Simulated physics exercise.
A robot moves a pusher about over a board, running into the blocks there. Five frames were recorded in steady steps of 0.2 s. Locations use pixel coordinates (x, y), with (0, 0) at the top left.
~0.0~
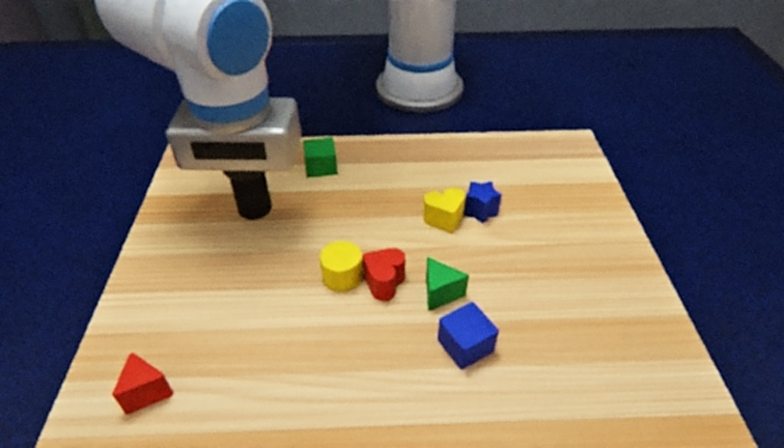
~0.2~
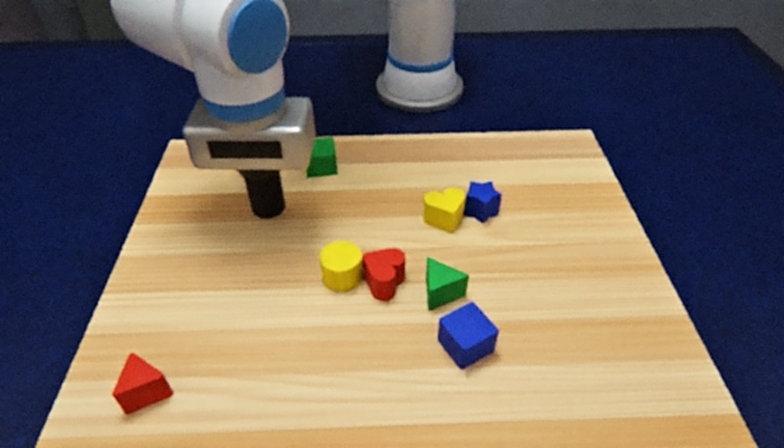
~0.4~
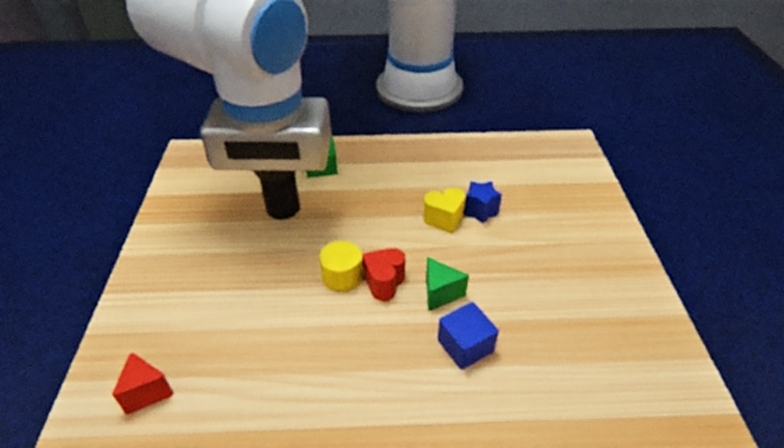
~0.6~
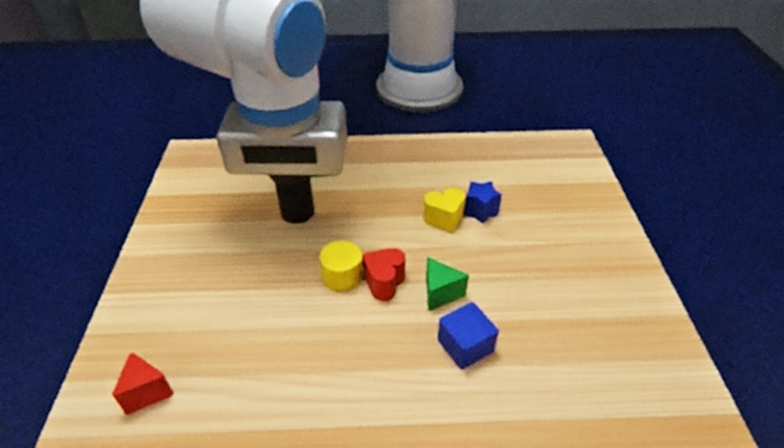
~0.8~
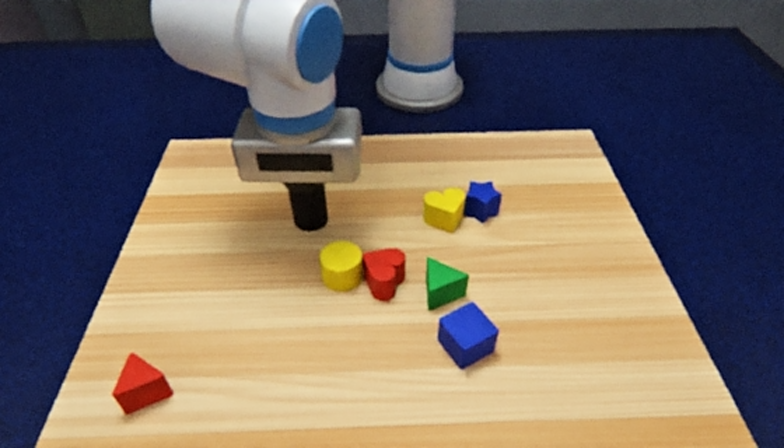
At first, a robot arm holds a black pusher over the upper left of a wooden board scattered with colourful blocks, a green one just behind it. The arm glides steadily right, gradually hiding that green block from view, then edges slightly nearer the yellow round block, while the visible blocks stay still.
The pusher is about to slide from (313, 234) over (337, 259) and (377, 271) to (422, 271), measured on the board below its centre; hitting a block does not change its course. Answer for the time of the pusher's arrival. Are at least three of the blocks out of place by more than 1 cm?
Yes, that is how it ends up.
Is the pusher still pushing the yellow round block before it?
It seems not.
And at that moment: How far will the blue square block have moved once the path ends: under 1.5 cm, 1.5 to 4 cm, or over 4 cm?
I reckon it covers less than 1.5 cm.
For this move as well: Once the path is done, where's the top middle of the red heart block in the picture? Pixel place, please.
My best guess is (433, 277).
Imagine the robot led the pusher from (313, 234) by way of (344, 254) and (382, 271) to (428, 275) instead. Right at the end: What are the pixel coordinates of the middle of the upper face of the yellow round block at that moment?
The middle of its upper face will lie at (350, 274).
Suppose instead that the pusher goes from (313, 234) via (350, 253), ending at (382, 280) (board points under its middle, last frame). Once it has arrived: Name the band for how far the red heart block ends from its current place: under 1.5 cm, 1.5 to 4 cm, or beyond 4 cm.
Range: 1.5 to 4 cm.
On the path given first. One third of the way, pusher (336, 245); yellow round block (346, 266).
Two thirds of the way, pusher (377, 257); yellow round block (356, 279); red heart block (410, 270), turned 15° clockwise; green triangular block (447, 273), turned 10° clockwise.
At the end, pusher (423, 256); yellow round block (356, 279); red heart block (433, 277), turned 85° clockwise; green triangular block (469, 282); yellow heart block not moved; blue square block not moved.
